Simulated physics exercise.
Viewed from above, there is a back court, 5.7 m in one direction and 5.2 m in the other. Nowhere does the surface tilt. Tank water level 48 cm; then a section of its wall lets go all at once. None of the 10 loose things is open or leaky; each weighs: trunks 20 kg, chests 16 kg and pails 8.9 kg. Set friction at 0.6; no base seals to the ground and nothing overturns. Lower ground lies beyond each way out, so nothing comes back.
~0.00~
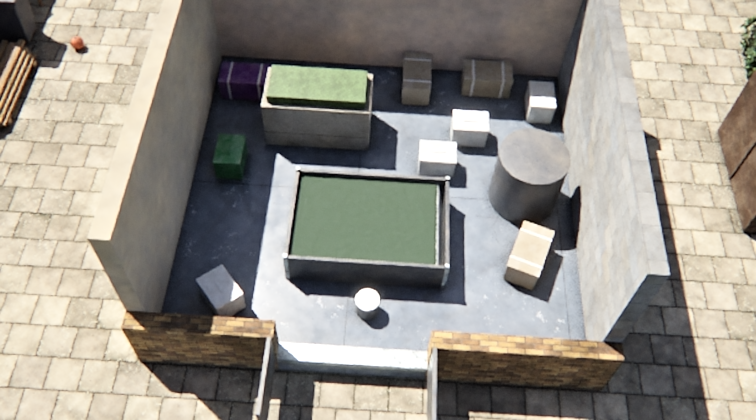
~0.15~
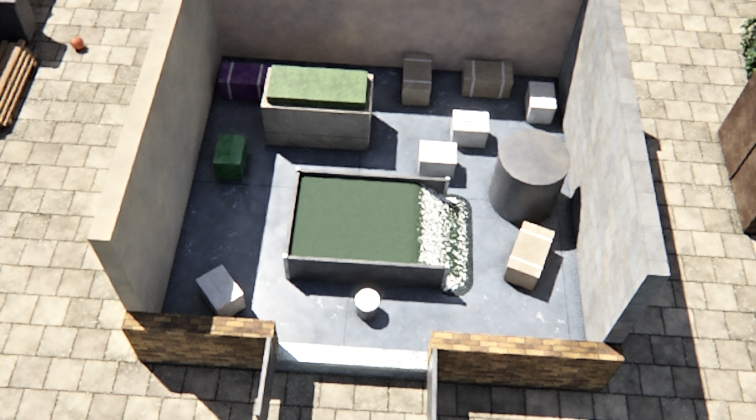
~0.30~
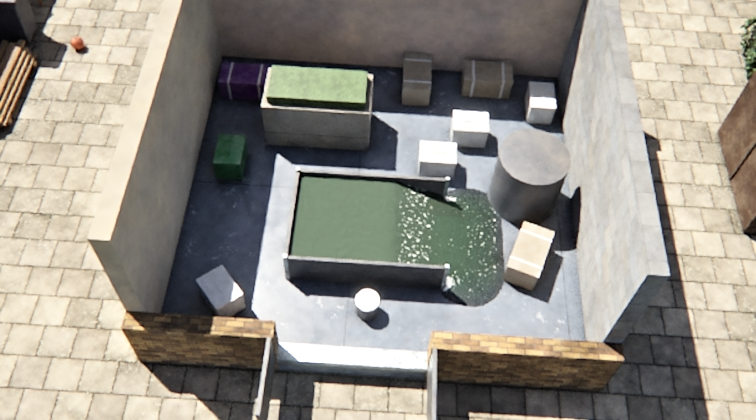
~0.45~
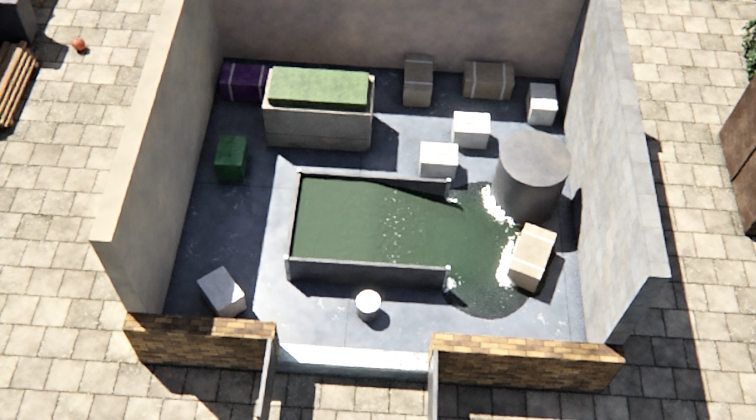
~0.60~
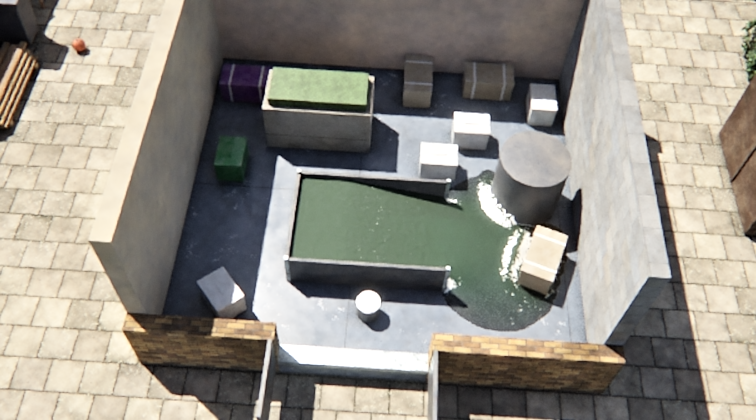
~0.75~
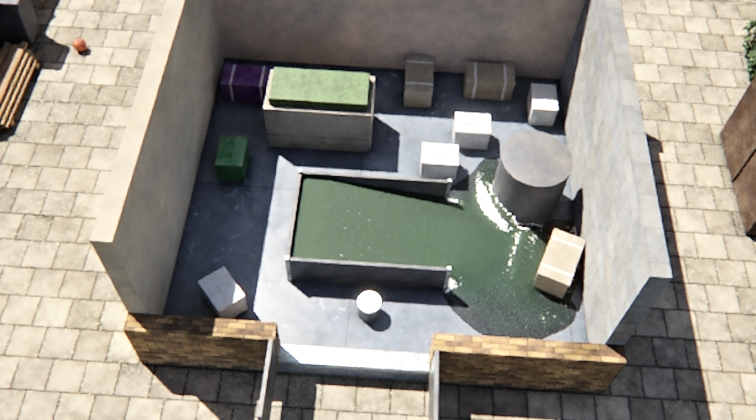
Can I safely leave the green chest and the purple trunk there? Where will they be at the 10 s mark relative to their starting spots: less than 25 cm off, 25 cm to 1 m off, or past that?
At that mark: Green chest - less than 25 cm off; purple trunk - less than 25 cm off.
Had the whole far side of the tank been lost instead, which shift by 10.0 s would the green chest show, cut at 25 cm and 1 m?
So, for the green chest: It is carried a long way.
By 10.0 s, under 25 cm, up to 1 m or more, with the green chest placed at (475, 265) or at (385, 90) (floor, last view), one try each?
Well, the first time it covers a big distance, and the second time it keeps still.
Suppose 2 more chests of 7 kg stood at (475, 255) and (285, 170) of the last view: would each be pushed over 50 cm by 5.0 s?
Well, the first one is higher and the other lower.
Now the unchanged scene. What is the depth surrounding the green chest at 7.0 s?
I'd say around 3 cm.
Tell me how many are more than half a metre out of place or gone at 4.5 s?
Count then: 3.
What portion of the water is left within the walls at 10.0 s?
I'd say some 88 percent hasn't gone yet.
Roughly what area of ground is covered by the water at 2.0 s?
Roughly 10.5 m2 of it is wet.
After 2.0 s the green chest is near (231, 151), 0.0 m from its start, aground; the purple trunk is near (247, 75), 0.0 m from its start, aground; 0 of 10 are out; 1 afloat.
After 4.5 s the green chest is near (231, 151), 0.0 m from its start, aground; the purple trunk is near (247, 75), 0.0 m from its start, aground; 0 of 10 are out; 4 afloat.
After 7.0 s the green chest is near (231, 151), 0.0 m from its start, aground; the purple trunk is near (247, 75), 0.0 m from its start, aground; 0 of 10 are out; 1 afloat.
After 10.0 s the green chest is near (231, 151), 0.0 m from its start, aground; the purple trunk is near (247, 75), 0.0 m from its start, aground; 0 of 10 are out; 1 afloat.
